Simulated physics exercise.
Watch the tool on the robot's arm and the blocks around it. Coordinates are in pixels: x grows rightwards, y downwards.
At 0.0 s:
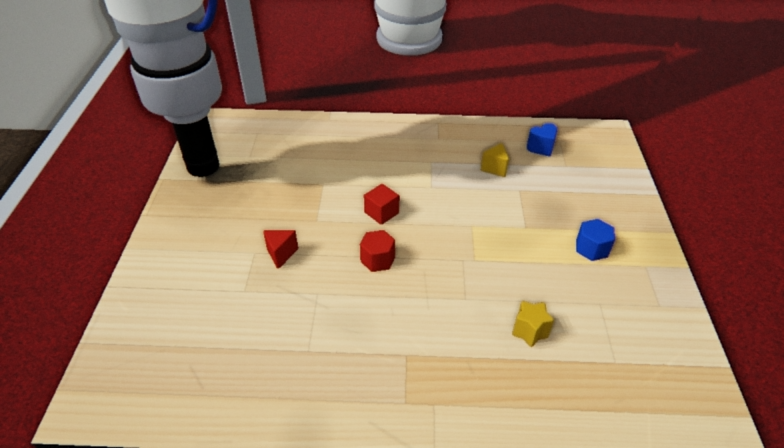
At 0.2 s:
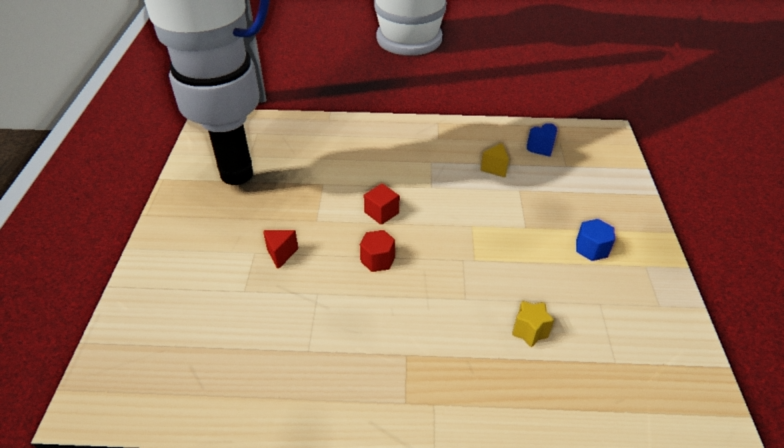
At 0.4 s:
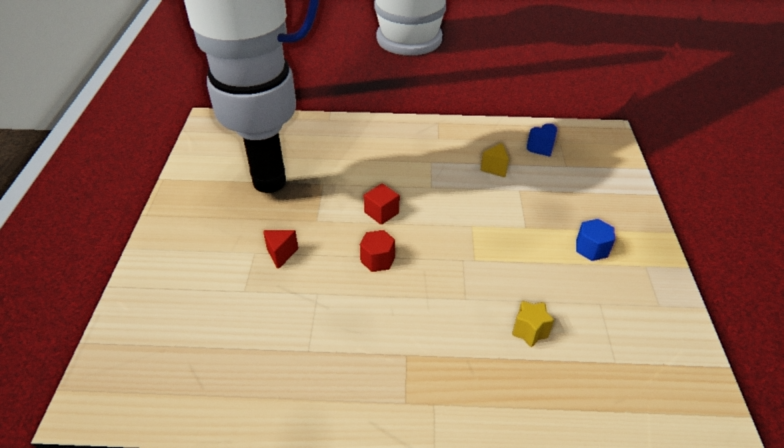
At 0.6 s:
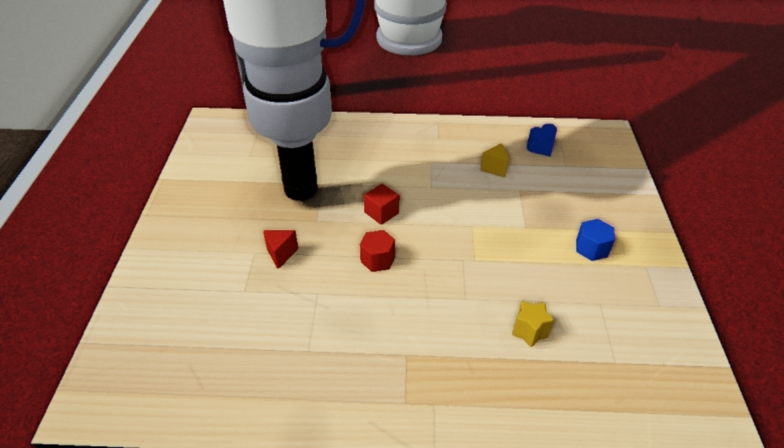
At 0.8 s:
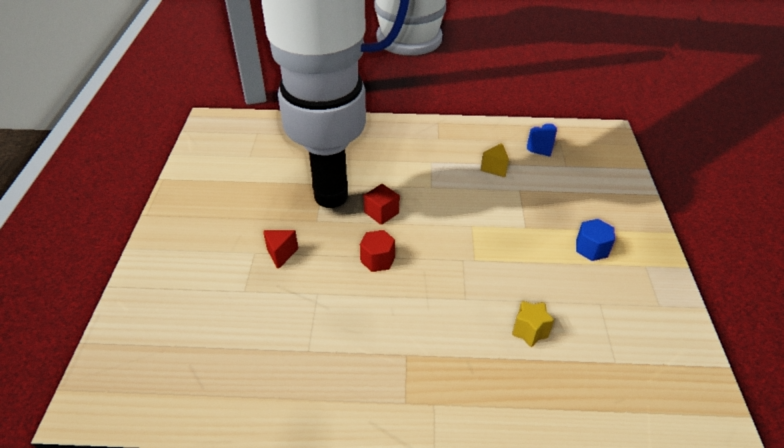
The robot arm's black-tipped tool starts near the upper left corner of a wooden board scattered with red, yellow and blue blocks. It glides steadily right and slightly downward, passing above the red triangular block, and ends just left of the upper red block, while every block stays still.
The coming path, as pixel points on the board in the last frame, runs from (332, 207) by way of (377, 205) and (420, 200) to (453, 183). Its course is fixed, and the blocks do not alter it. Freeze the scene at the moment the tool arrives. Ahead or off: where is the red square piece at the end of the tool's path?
The red square piece won't stay at the front of the tool.
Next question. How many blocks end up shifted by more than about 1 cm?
I'd say one block gets moved.
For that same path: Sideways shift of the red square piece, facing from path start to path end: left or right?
Taking start-to-end as forward, the block's sideways shift goes to the right.
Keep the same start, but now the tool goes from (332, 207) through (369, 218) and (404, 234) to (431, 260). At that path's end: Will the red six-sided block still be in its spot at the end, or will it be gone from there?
That block stands still.
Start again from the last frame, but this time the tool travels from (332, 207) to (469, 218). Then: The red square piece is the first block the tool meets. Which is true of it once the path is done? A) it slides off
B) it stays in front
(B)
The first path, step by step. One third of the way, tool at (377, 196); red square piece at (409, 196).
Two thirds of the way, tool at (421, 191); red square piece at (446, 199), turned 60° clockwise.
At the end, tool at (454, 174); red square piece at (447, 199), turned 70° clockwise; yellow triangular block still.
